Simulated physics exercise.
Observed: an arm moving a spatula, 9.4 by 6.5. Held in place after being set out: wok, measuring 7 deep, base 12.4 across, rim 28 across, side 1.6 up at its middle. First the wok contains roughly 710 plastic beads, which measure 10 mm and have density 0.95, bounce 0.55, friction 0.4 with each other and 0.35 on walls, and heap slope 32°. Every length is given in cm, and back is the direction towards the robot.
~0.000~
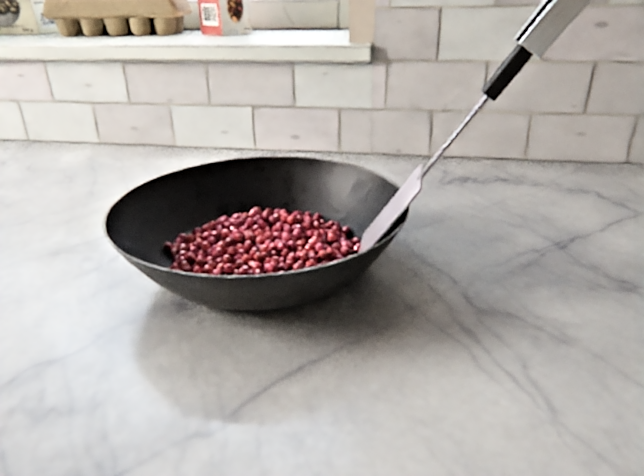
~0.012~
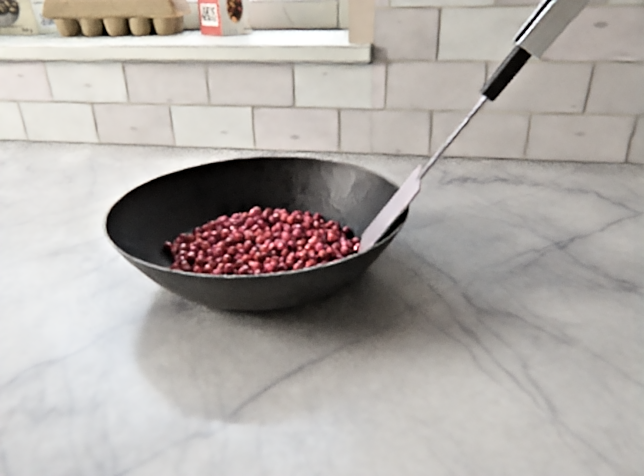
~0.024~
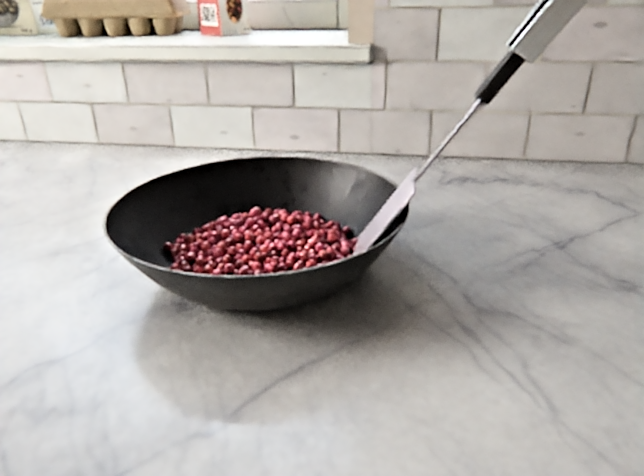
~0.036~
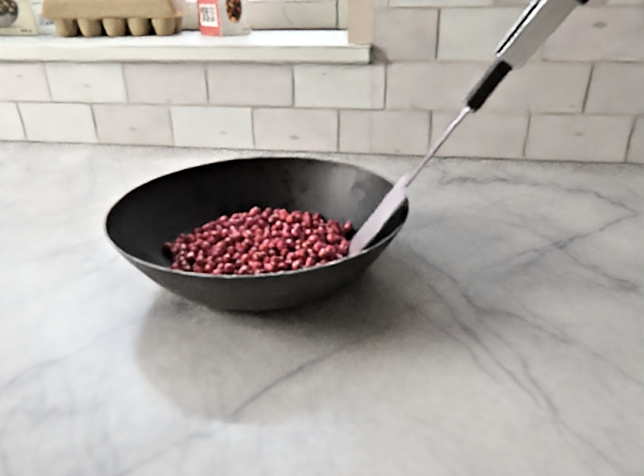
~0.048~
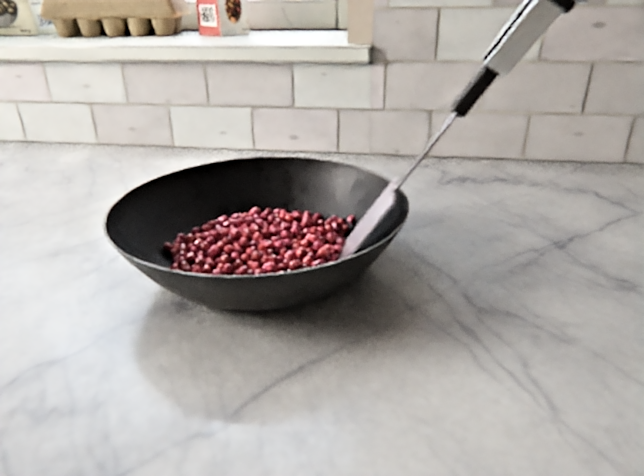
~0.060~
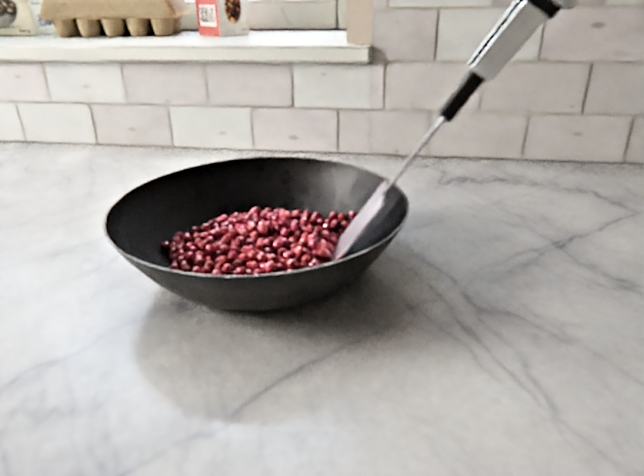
A black wok holding a heap of shiny dark red beads sits on a grey-veined pale marble counter, seen from the front and slightly above by a still camera. Behind it are off-white brick tiles and a ledge with an egg carton and a small box at upper left. From the right, a robot arm slowly slides a light spatula a short way leftward, nudging the beads slightly.
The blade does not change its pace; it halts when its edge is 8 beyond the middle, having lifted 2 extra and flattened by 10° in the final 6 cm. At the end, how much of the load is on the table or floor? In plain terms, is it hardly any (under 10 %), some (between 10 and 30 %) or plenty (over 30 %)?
Hardly any - under 10 %.
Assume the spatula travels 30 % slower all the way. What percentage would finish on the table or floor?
It would be roughly 0 percent.
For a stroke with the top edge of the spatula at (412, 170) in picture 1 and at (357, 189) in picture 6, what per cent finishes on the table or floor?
It works out to about 15 %, more or less.
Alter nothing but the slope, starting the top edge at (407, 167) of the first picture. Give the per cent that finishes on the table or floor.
0 percent or so.
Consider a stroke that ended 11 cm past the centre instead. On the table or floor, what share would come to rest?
I'd expect close to 25 per cent then.
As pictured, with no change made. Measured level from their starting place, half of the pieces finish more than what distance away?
Roughly 3 cm.
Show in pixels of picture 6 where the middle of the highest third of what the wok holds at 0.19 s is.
Near pixel (208, 230).
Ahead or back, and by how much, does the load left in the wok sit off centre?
About 3.5 centimetres ahead.
After 0.12 s, sloping 56°, highest piece 6 above the table; 714 in the wok.
After 0.19 s, sloping 53°, highest piece 5 above the table; 714 in the wok.
After 0.42 s, sloping 46°, highest piece 8 above the table; 692 in the wok, 17 on the table or floor, 5 on the blade or in flight.
After 1.47 s, sloping 46°, highest piece 6 above the table; 692 in the wok, 22 on the table or floor.
In the end, 692 in the wok, 22 on the table or floor. That is 3 % on the table or floor.
